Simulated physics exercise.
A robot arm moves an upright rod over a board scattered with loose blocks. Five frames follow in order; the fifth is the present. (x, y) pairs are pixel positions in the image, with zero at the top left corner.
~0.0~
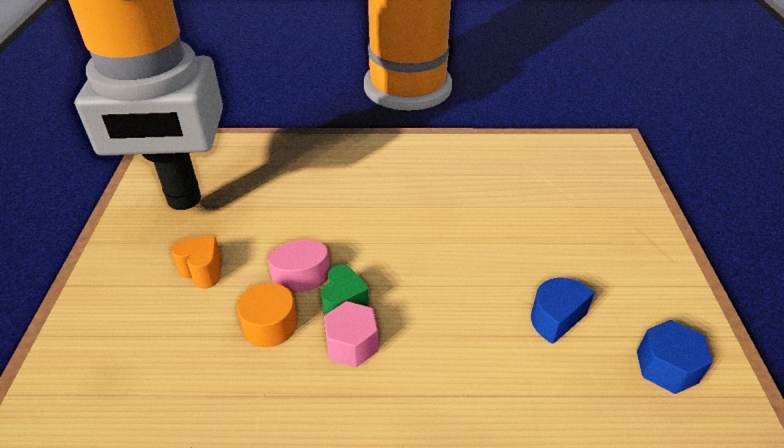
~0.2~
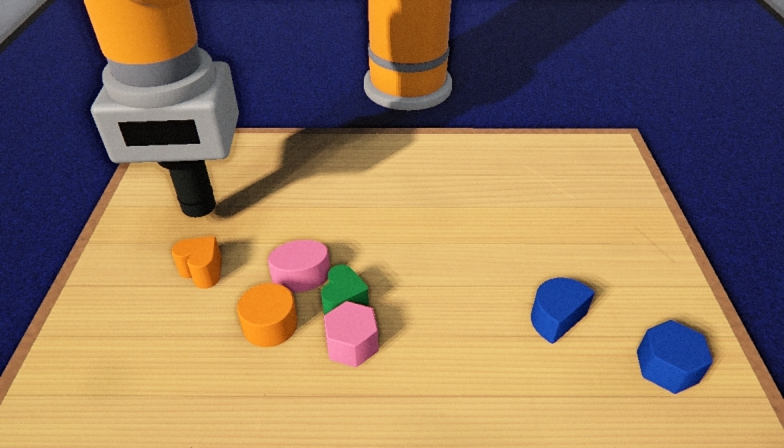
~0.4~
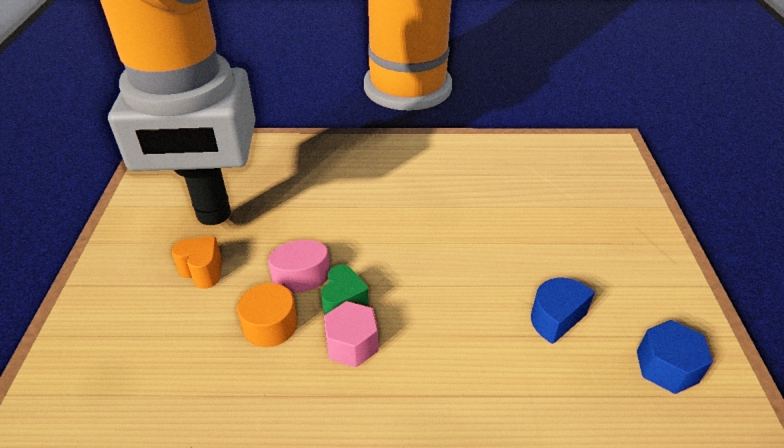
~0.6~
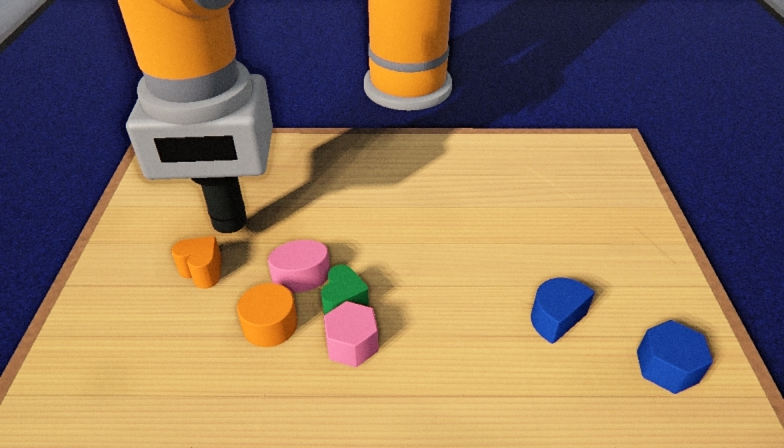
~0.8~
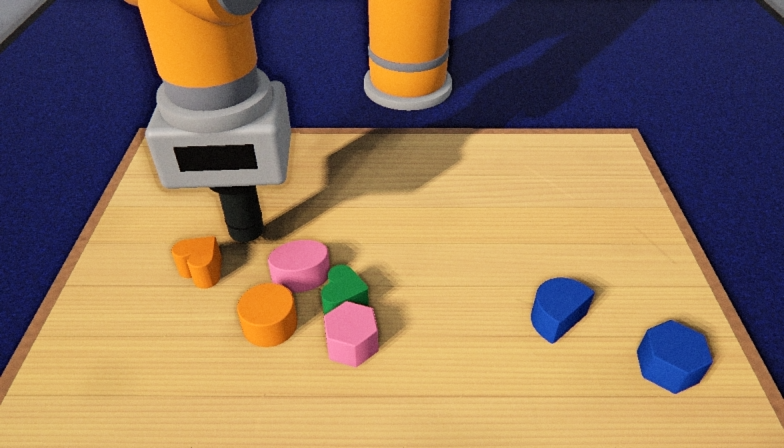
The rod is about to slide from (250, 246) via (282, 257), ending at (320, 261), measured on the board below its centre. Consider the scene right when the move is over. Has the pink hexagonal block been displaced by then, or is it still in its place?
The block stays on its spot.
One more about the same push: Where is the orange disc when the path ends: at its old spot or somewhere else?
In the end it has not been moved.
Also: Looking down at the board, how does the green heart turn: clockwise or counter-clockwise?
Its rotation is clockwise.
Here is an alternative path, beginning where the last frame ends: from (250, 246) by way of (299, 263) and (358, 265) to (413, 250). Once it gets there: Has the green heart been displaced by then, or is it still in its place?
That block gets shifted.
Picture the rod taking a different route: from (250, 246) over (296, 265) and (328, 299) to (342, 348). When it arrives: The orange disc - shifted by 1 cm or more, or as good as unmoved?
That block will keep its spot.
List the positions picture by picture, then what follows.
Lower end of the rod at (185, 201), tops of blocks, orange disc at (265, 303), pink oval at (298, 254), green heart at (343, 284), pink hexagonal block at (350, 322), in the first picture.
Rod at (199, 208), blocks as before, in the second picture.
Rod at (214, 215), blocks as before, in the third picture.
Rod at (230, 223), blocks as before, in the fourth picture.
Rod at (247, 231), orange disc at (265, 303), pink oval at (298, 254), green heart at (343, 284), pink hexagonal block at (350, 322), in the fifth picture.
On the path given first. Halfway along, rod at (280, 242); pink oval at (303, 257).
At the end, rod at (318, 247); orange disc not moved; pink oval at (332, 265); green heart at (357, 288), turned 45° clockwise; pink hexagonal block not moved.
